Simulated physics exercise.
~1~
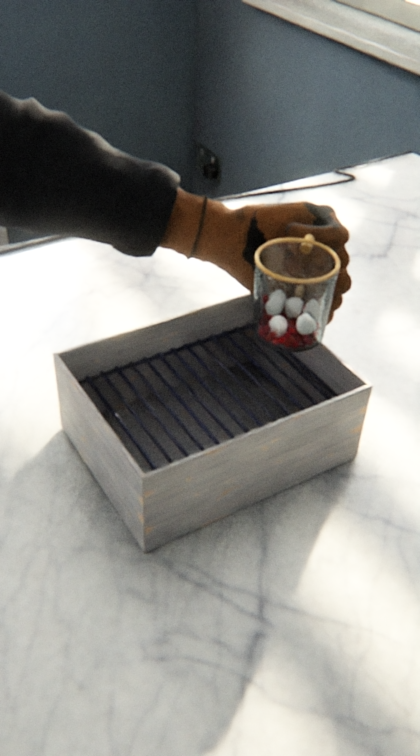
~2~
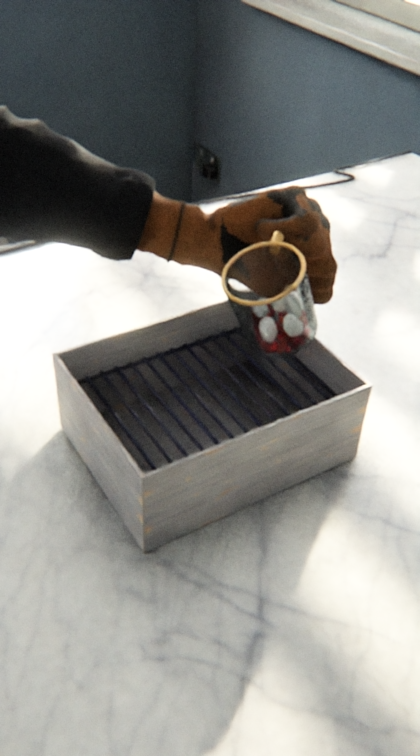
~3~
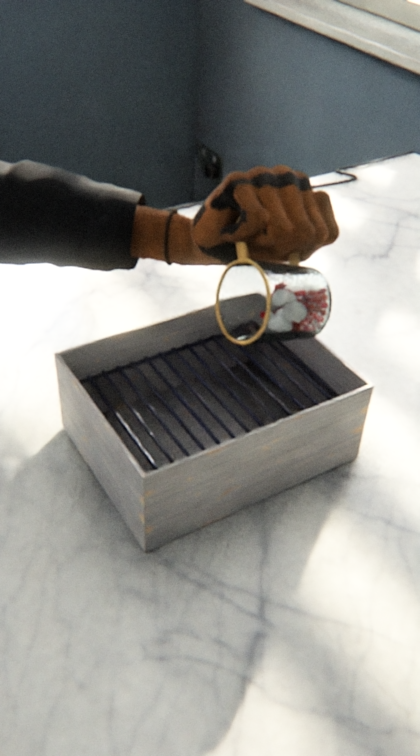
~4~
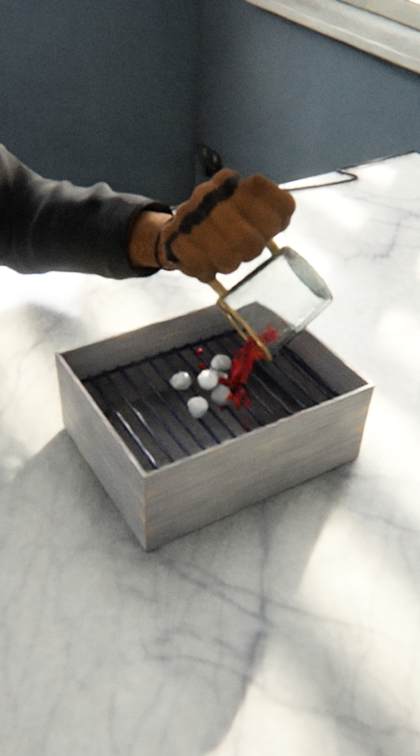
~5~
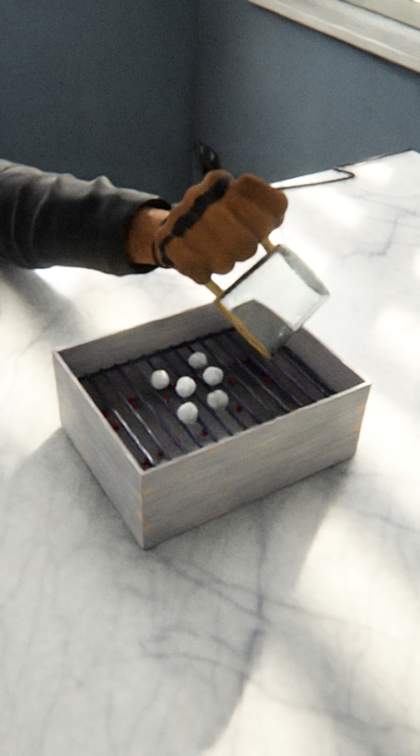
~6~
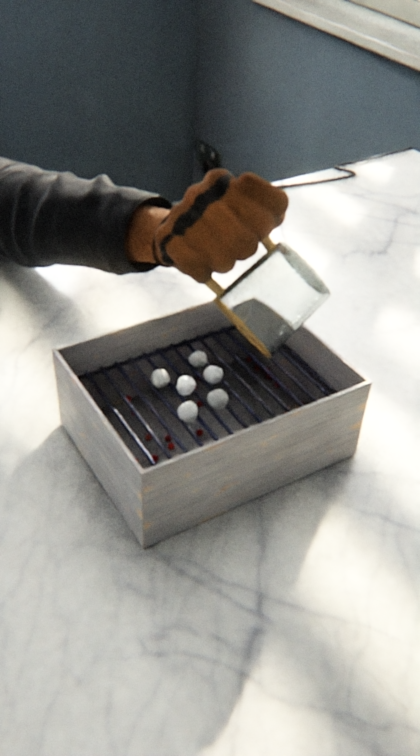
On a marble surface, a gloved hand tipping red and white pieces from a cup onto a boxed rack, only white staying on top.
